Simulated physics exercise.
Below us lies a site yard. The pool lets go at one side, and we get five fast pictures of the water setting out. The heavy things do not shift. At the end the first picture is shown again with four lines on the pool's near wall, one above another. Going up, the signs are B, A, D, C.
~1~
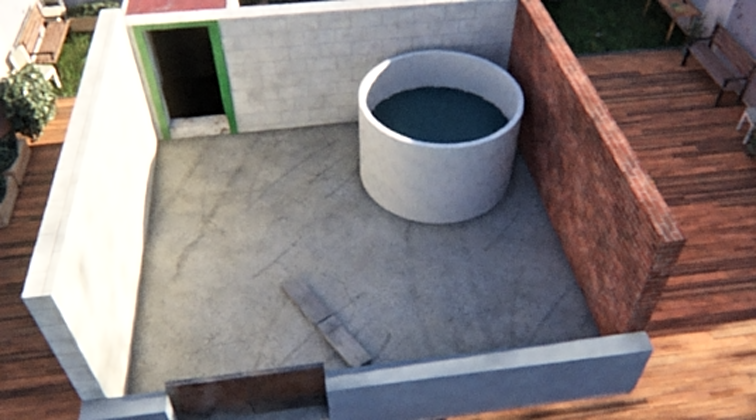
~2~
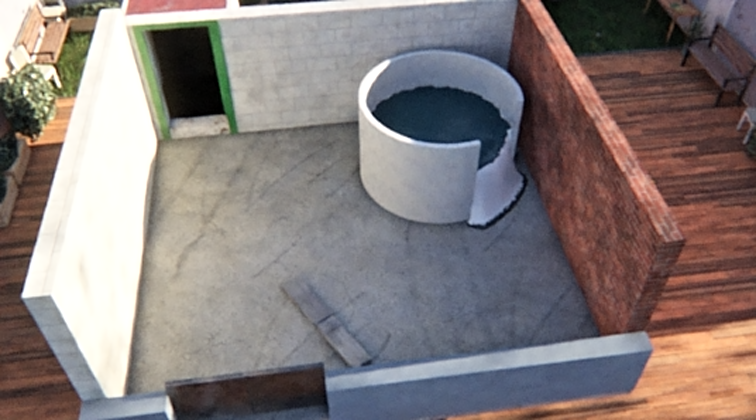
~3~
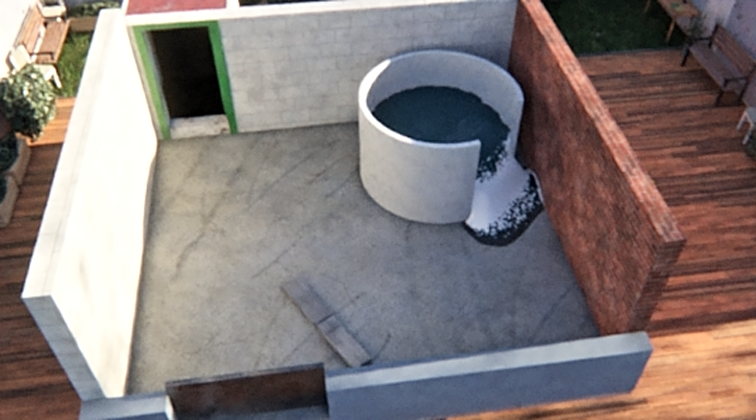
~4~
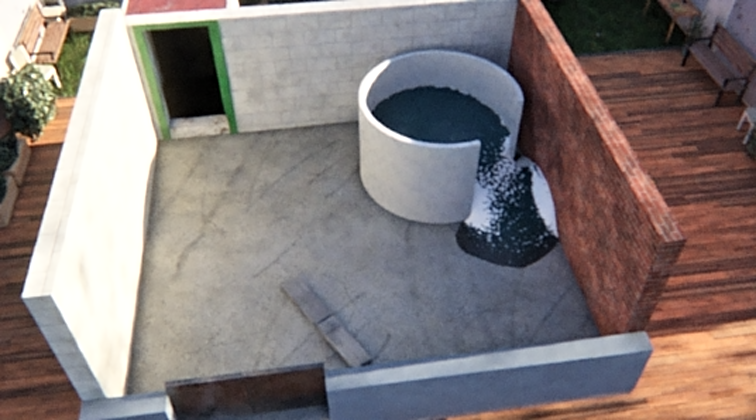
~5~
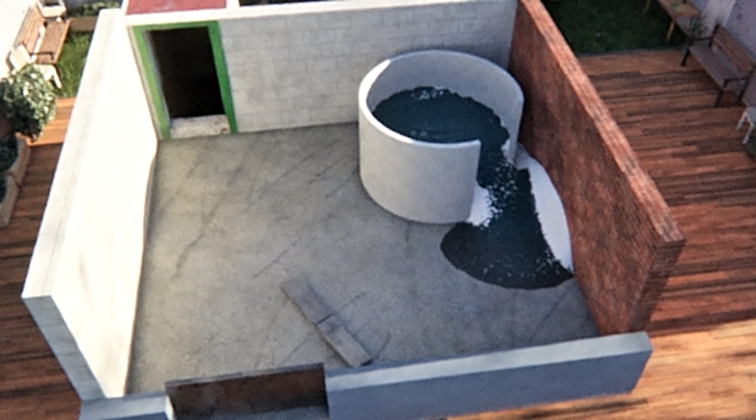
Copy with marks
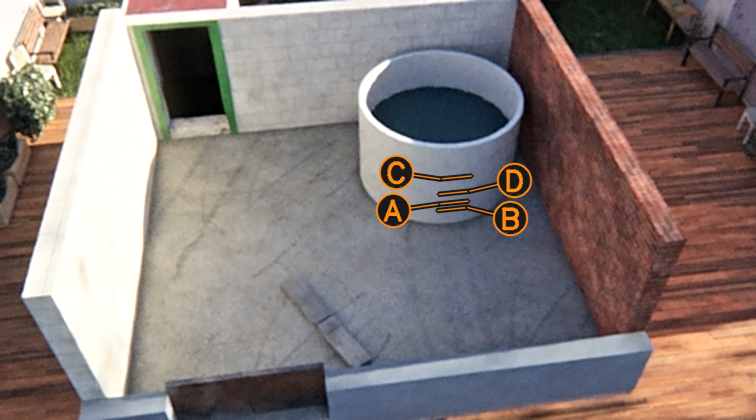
Round pale tank in a walled yard opening at its right side, dark water pouring out and spreading across the concrete floor.
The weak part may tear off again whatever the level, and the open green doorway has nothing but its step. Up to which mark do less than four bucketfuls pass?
The limit is C.
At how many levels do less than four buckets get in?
All of the four.
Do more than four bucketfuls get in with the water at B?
No, not at all.
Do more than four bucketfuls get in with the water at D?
No, not at all.
On the marked copy, A at (453, 202); B at (452, 209); C at (455, 177); D at (454, 192); from the bottom up B, A, D, C.
With A, nothing gets over.
With B, nothing gets over.
With C, a bucket or two gets in.
With D, nothing gets over.
